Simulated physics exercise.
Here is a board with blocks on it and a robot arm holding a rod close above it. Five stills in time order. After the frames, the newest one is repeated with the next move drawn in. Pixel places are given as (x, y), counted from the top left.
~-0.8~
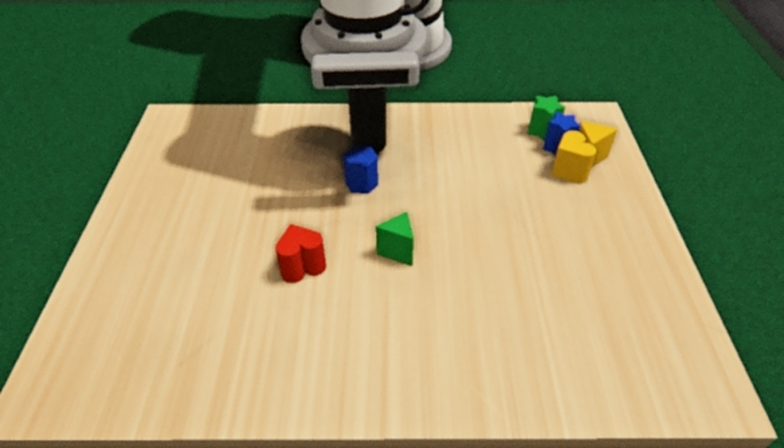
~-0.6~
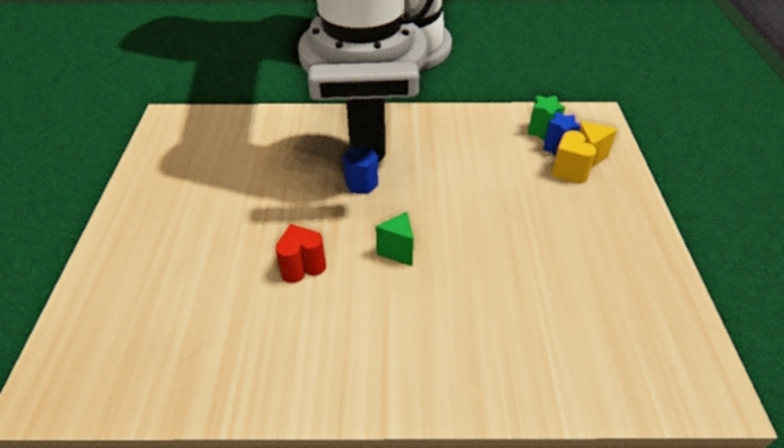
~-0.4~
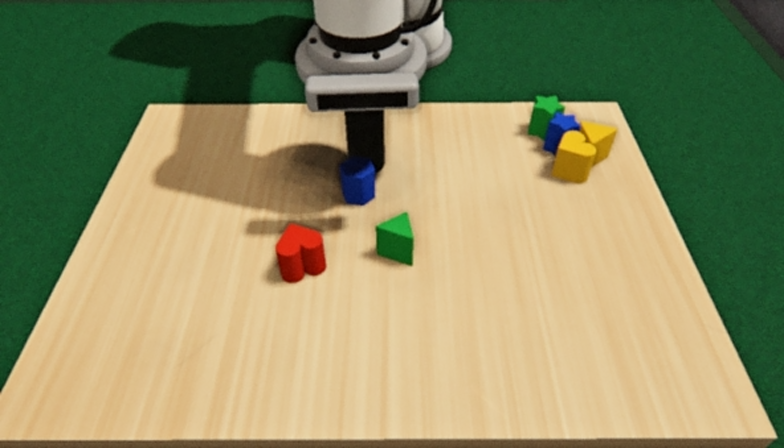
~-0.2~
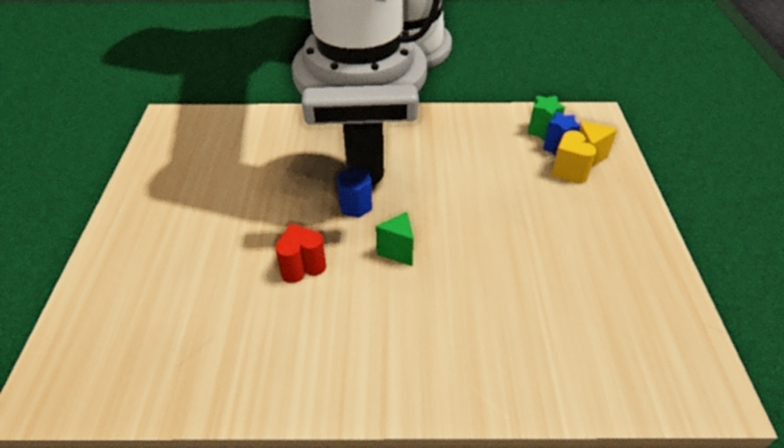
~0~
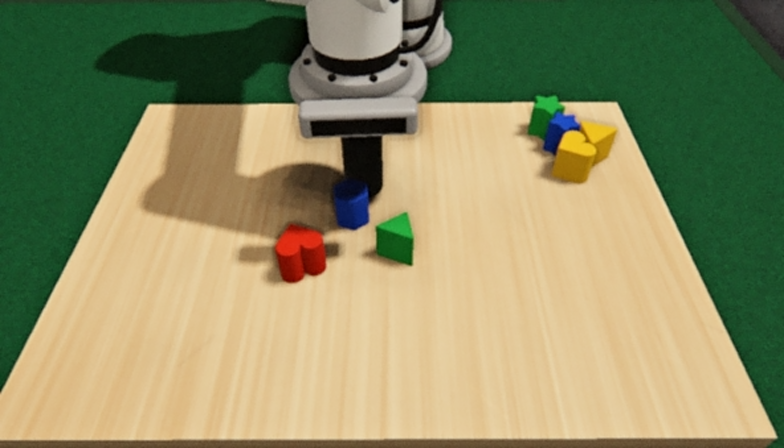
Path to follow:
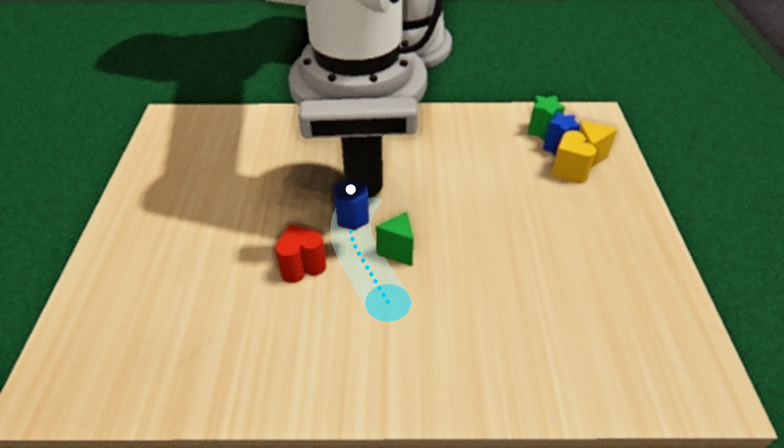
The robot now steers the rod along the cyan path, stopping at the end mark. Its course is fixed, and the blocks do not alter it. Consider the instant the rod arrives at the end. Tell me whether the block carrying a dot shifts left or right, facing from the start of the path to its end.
Off to the right side.
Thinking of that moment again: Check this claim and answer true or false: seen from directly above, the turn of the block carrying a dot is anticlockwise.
That claim is false.
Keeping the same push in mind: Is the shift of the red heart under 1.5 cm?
Answer: Yes.
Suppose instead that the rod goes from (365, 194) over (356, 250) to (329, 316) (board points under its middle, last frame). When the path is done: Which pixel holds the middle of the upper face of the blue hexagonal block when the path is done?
Expect it around (288, 313).
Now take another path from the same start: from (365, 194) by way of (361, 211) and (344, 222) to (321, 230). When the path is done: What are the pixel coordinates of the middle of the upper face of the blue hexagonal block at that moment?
I'd say the blue hexagonal block ends with its top centre at (332, 227).
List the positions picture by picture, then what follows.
In the first frame, rod's lower end at (369, 145); red heart at (298, 239); blue hexagonal block at (360, 155); green triangle at (398, 225).
In the second frame, rod at (368, 155); blocks still.
In the third frame, rod at (367, 165); blue hexagonal block at (357, 166).
In the fourth frame, rod at (366, 176); blue hexagonal block at (354, 177).
In the fifth frame, rod at (364, 187); red heart at (298, 239); blue hexagonal block at (351, 189); green triangle at (398, 225).
Drawn move, from (365, 194) through (351, 227) and (365, 264) to (388, 302); the dot is on the blue hexagonal block.
What follows on the original path. One third of the way, rod at (350, 220); blue hexagonal block at (336, 226).
Two thirds of the way, rod at (365, 257); red heart at (294, 244), turned 25° clockwise; blue hexagonal block at (333, 258), turned 25° clockwise; green triangle at (404, 228), turned 40° anticlockwise.
At the end, rod at (388, 295); red heart at (294, 244), turned 25° clockwise; blue hexagonal block at (332, 262), turned 35° clockwise; green triangle at (407, 230), turned 60° anticlockwise.
